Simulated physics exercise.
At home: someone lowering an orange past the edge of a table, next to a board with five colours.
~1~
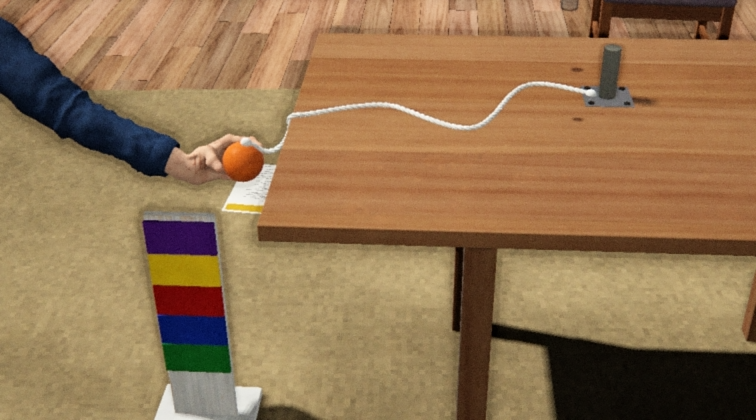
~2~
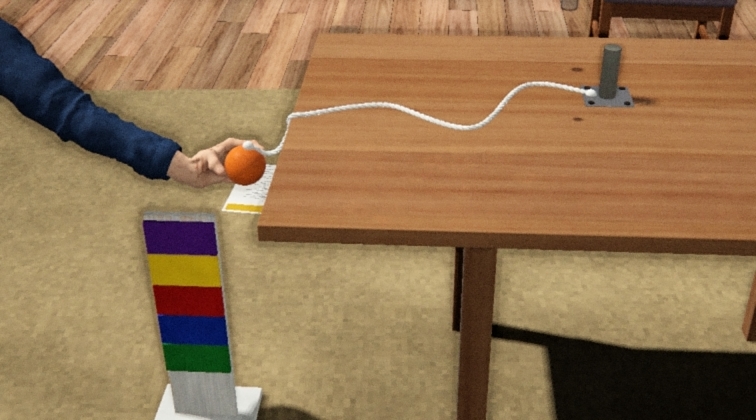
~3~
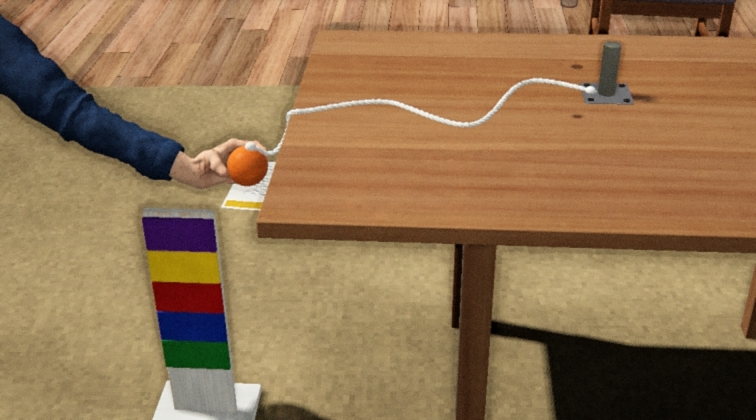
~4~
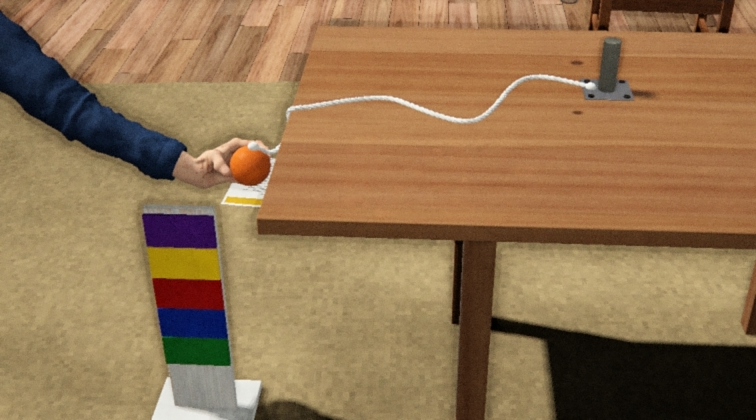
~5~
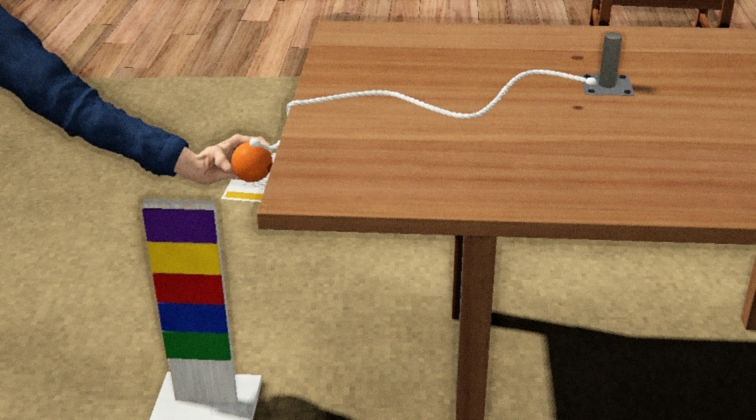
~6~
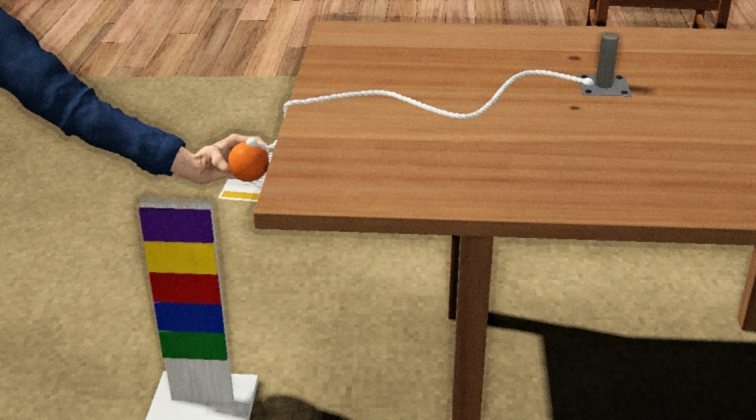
In the video, a hand in a dark blue sleeve holds an orange ball tied by a white cord to a post on a wooden table, beside a color-banded upright board; the view shifts slightly while little else moves.
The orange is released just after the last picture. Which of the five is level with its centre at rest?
Its centre hangs level with the yellow band.
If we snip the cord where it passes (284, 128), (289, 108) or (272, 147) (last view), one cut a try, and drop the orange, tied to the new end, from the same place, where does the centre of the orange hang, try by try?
Try by try, around (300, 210), (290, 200) and (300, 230).
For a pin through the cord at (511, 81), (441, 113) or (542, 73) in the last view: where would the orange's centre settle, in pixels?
The places are (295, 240), (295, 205) and (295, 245).
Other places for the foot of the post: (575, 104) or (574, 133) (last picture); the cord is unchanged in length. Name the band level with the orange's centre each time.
One after the other, red; red.
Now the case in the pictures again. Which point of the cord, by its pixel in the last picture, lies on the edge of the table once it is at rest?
At (367, 93), roughly.
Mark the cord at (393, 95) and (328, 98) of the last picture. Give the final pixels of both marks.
At (316, 96), then (290, 138).
Soon after, orange near (268, 249); level with yellow.
After that, orange near (330, 242); level with yellow.
And then, orange near (299, 251); level with yellow.
In the end, orange near (292, 248); level with yellow. Its middle rests at the yellow band.
